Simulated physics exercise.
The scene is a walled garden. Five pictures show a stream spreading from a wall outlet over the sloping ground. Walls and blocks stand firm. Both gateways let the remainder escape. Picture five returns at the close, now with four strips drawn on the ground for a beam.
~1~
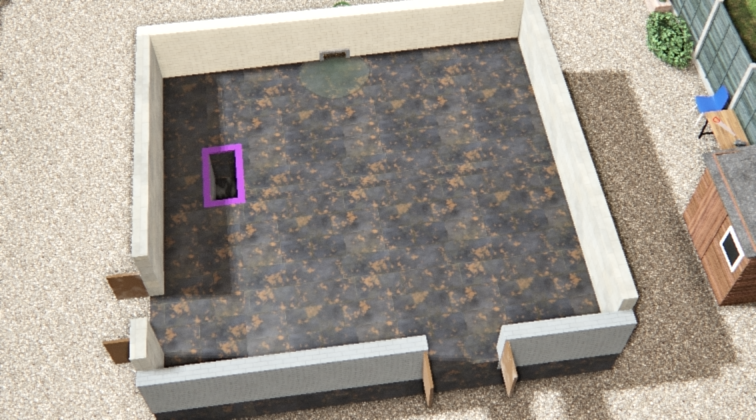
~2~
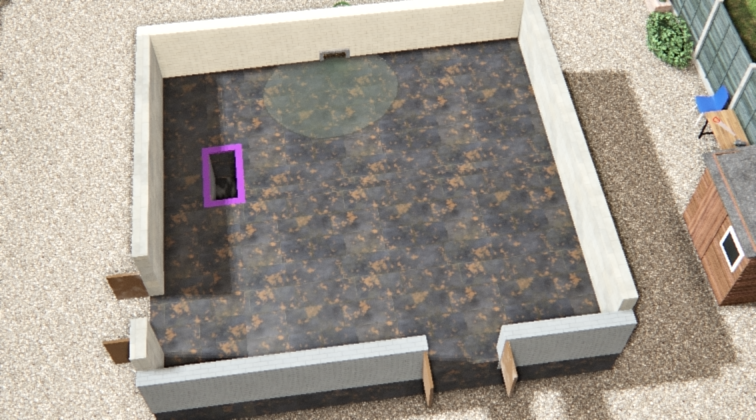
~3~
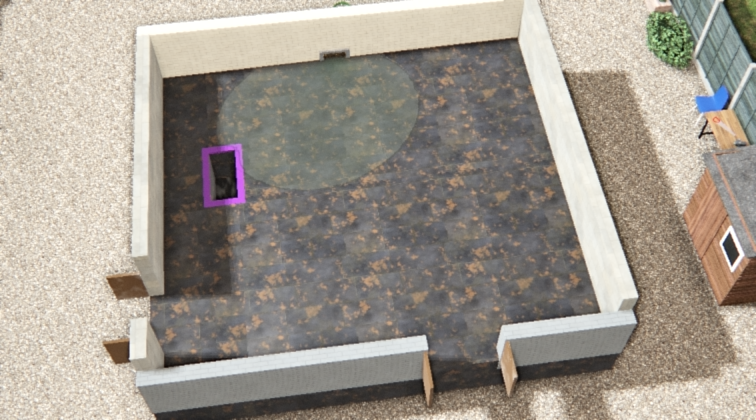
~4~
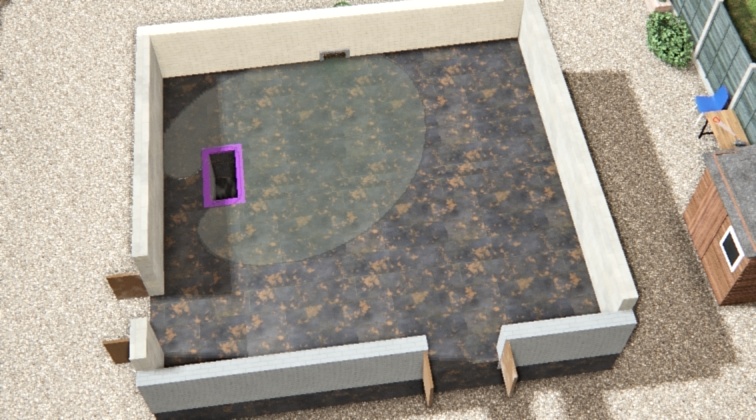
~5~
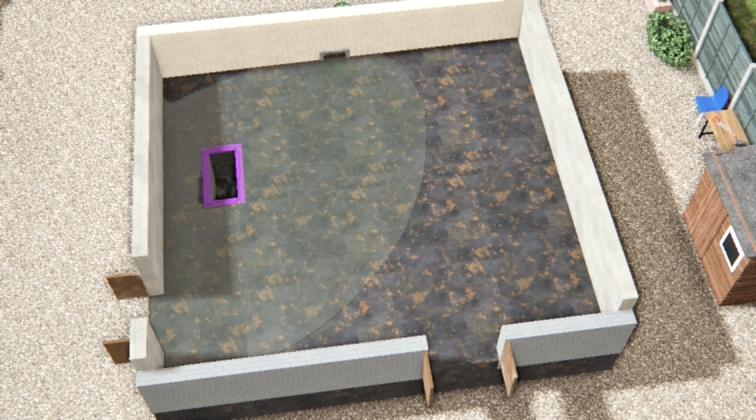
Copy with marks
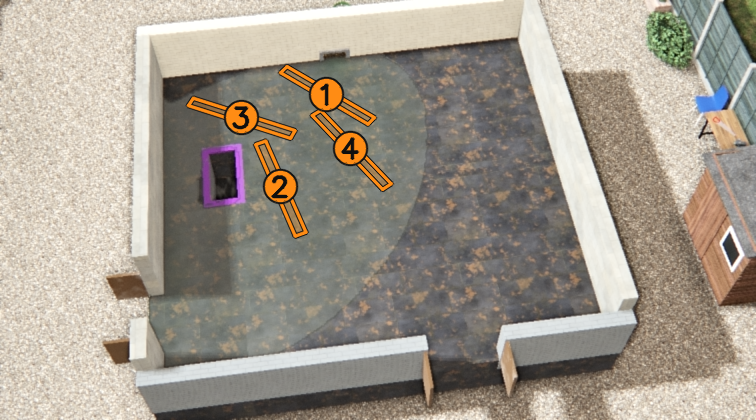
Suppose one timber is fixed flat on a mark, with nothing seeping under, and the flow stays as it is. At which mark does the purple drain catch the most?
4 is best.
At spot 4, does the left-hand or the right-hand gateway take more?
The left gate.
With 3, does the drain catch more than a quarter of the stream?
No.
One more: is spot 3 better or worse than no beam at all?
Spot 3 is worse.
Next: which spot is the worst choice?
1.
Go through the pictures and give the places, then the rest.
Outfall at (334, 54); purple drain at (223, 175); open gate at (164, 324); open gate at (460, 352); water covers 2 % of the ground and shows as far out as (345, 92); purple drain still dry.
Water covers 9 % of the ground and shows as far out as (290, 128); purple drain still dry.
Water covers 20 % of the ground and shows as far out as (242, 170); purple drain still dry.
Water covers 33 % of the ground and shows as far out as (220, 251); purple drain taking water.
Water covers 50 % of the ground and shows as far out as (165, 349); purple drain taking water.
On the marked copy, 1 from (283, 69) to (371, 120); 2 from (260, 142) to (300, 234); 3 from (190, 101) to (292, 134); 4 from (316, 112) to (386, 186).
With 1, next to none of the stream runs into the purple drain, about 98 % out by the gates.
With 2, about 13 % of the stream runs into the purple drain, about 86 % out by the gates.
With 3, about 11 % of the stream runs into the purple drain, about 89 % out by the gates.
With 4, about 26 % of the stream runs into the purple drain, about 73 % out by the gates.
